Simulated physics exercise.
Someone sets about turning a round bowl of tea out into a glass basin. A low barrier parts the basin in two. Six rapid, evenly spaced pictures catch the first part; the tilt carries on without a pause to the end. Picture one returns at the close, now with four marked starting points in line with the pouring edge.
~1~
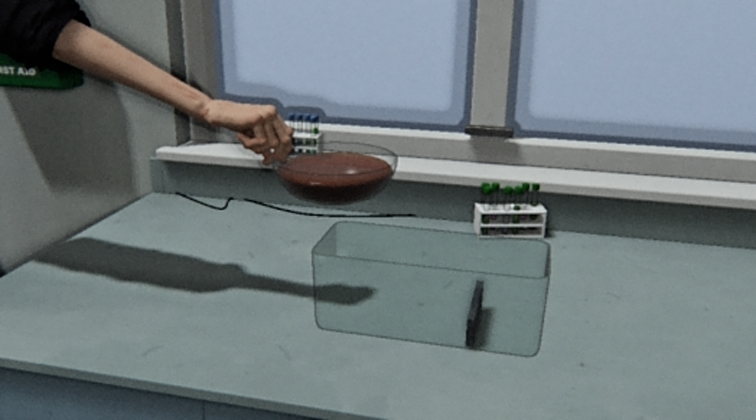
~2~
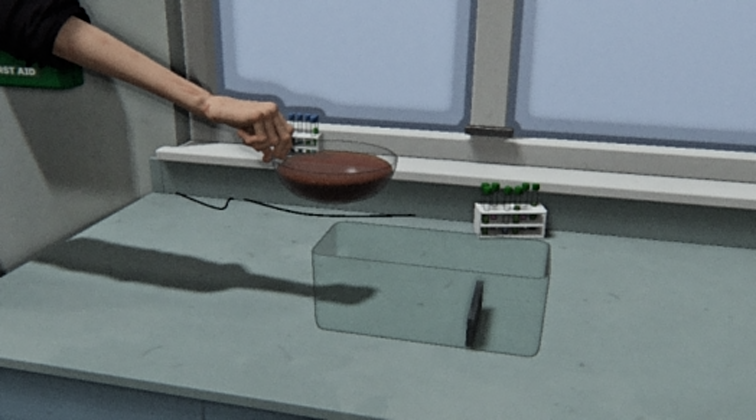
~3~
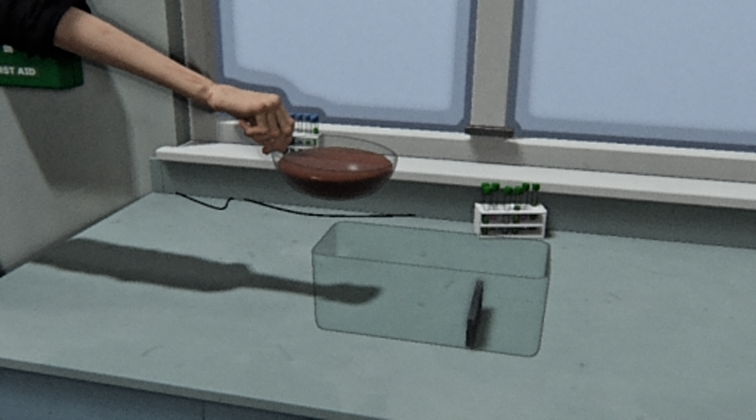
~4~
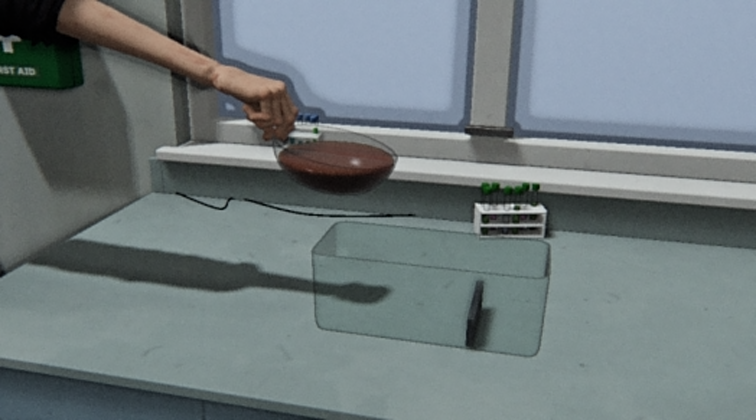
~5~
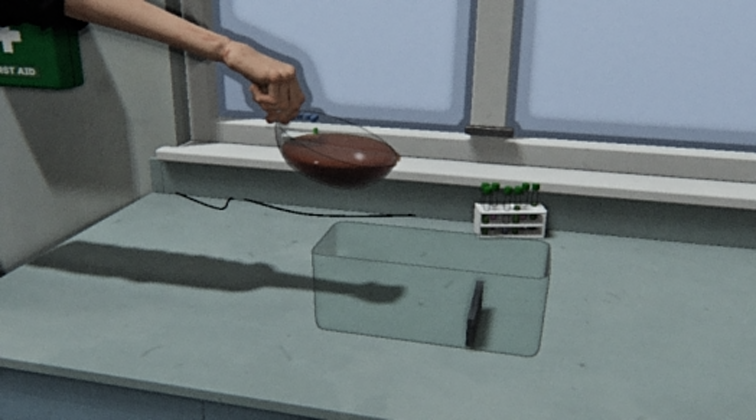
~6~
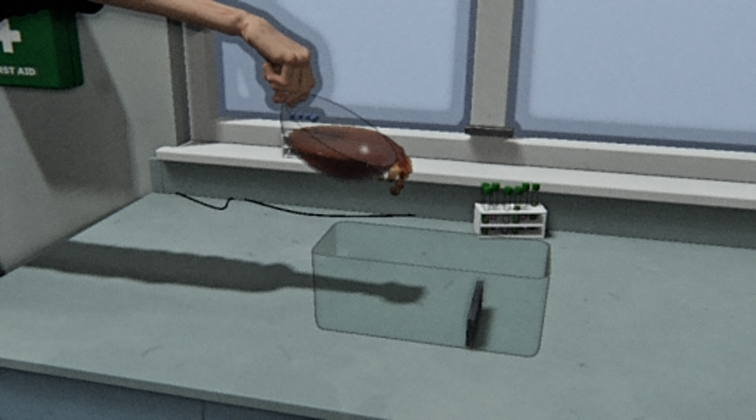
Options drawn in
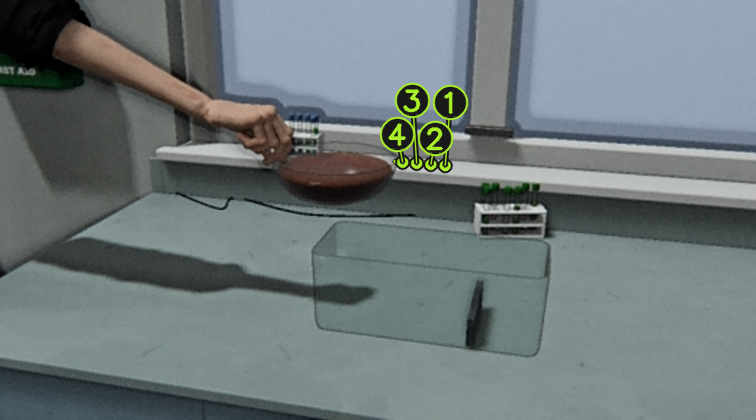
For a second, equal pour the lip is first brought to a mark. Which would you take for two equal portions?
4 is best.
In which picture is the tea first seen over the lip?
In picture 5.
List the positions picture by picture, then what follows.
The first picture shows upright, lip at (394, 161); basin from (316, 325) to (539, 355); top of the wall at (476, 298); nothing has left yet.
The second picture shows upright, lip at (394, 161); nothing has left yet.
The third picture shows tipped about 5°, lip at (394, 161); nothing has left yet.
The fourth picture shows tipped about 11°, lip at (394, 161); nothing has left yet.
The fifth picture shows tipped about 20°, lip at (394, 161); tea is over the lip, down to (394, 161).
The sixth picture shows tipped about 29°, lip at (394, 161); tea is over the lip, down to (397, 191).
In lime, 1 at (445, 165); 2 at (430, 164); 3 at (416, 163); 4 at (402, 162).
With 1, about 34 % ends left of the wall and 62 % right of it; 3 % is lost outside.
With 2, about 26 % ends left of the wall and 71 % right of it.
With 3, about 34 % ends left of the wall and 64 % right of it.
With 4, about 50 % ends left of the wall and 47 % right of it.
